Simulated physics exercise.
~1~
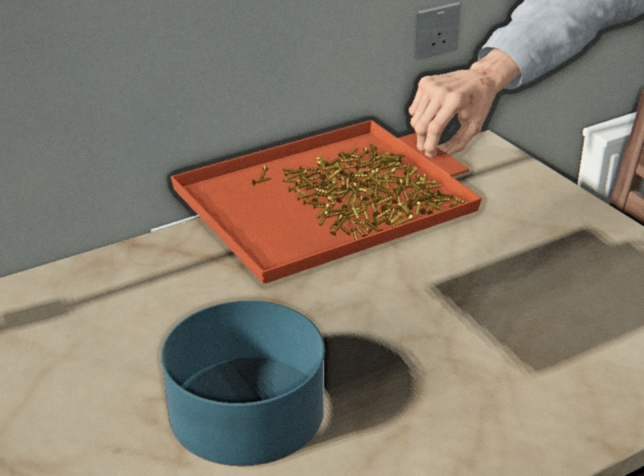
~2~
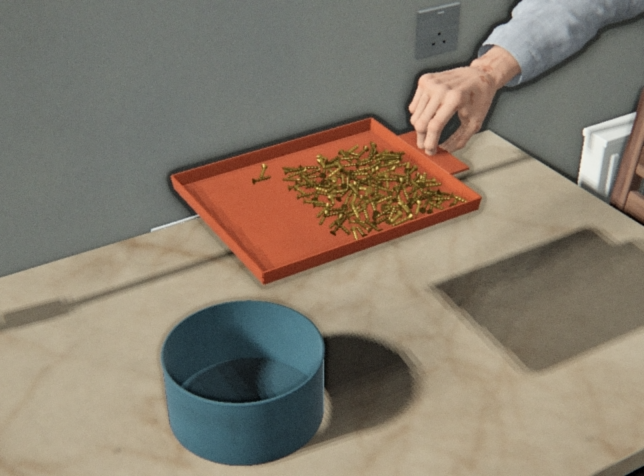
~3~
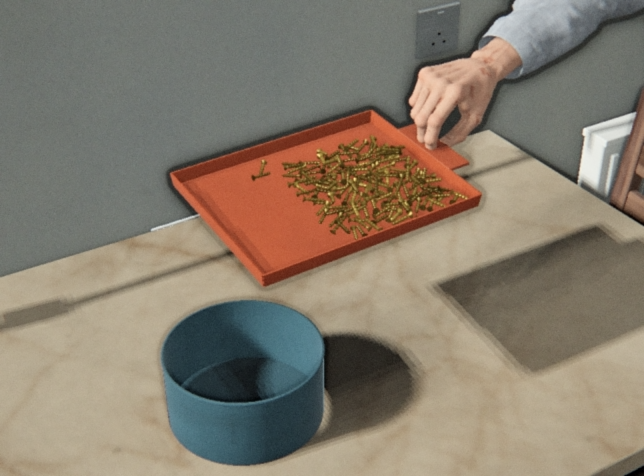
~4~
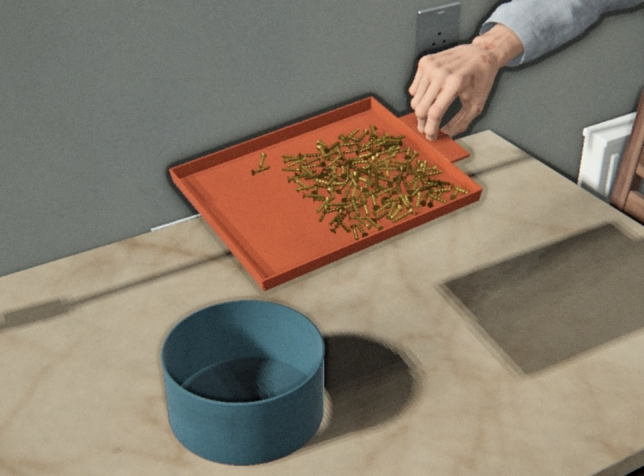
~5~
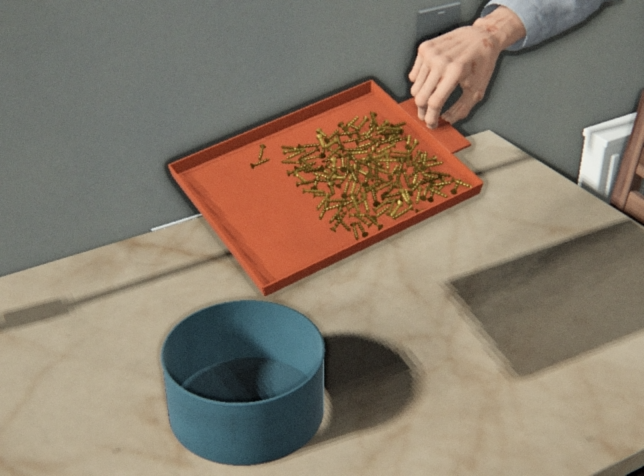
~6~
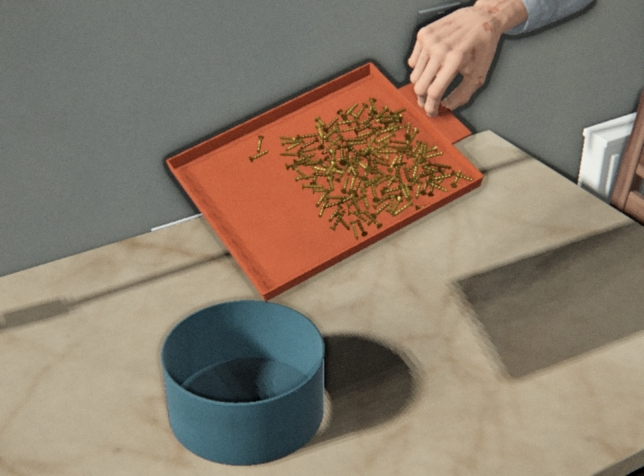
A hand raises the far side of an orange tray of brass-coloured screws, tilting it steadily.
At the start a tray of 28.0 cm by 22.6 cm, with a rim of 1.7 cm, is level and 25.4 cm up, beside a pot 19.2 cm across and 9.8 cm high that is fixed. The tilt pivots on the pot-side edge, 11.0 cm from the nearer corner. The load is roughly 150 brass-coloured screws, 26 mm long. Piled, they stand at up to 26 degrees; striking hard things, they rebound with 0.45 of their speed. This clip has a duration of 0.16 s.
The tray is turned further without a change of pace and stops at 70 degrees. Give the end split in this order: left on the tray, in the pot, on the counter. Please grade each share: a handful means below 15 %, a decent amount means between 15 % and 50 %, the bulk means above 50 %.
Tray: A handful, pot: A decent amount, counter: The bulk.
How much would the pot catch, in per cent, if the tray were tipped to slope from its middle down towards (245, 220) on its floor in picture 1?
The share comes to about 5 in a hundred.
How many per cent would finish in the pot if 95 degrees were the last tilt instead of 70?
In that case some 35 per cent.
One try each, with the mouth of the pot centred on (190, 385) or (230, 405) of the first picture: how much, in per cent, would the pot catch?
I'd say close to 40 percent for the first spot and 75 percent for the second.
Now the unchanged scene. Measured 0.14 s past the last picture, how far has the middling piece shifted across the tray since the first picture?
By then it sits near 1 cm from where it began.
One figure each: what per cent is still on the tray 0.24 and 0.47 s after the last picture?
Around 100 first, about 20 after.
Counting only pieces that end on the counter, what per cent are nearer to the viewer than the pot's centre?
I'd put it at around 100 per cent.
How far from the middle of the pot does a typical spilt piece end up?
I'd say around 20 centimetres.
Then, 0.14 s after the last picture, tilt 47 degrees; the tray holds 100 %, the pot 0 %.
Then, 0.24 s after the last picture, tilt 65 degrees; the tray holds 100 %, the pot 0 %.
Then, 0.47 s after the last picture, tilt 70 degrees; the tray holds 20 %, the pot 5 %.
In the end, tray 5 %, pot 25 %, counter 70 %.
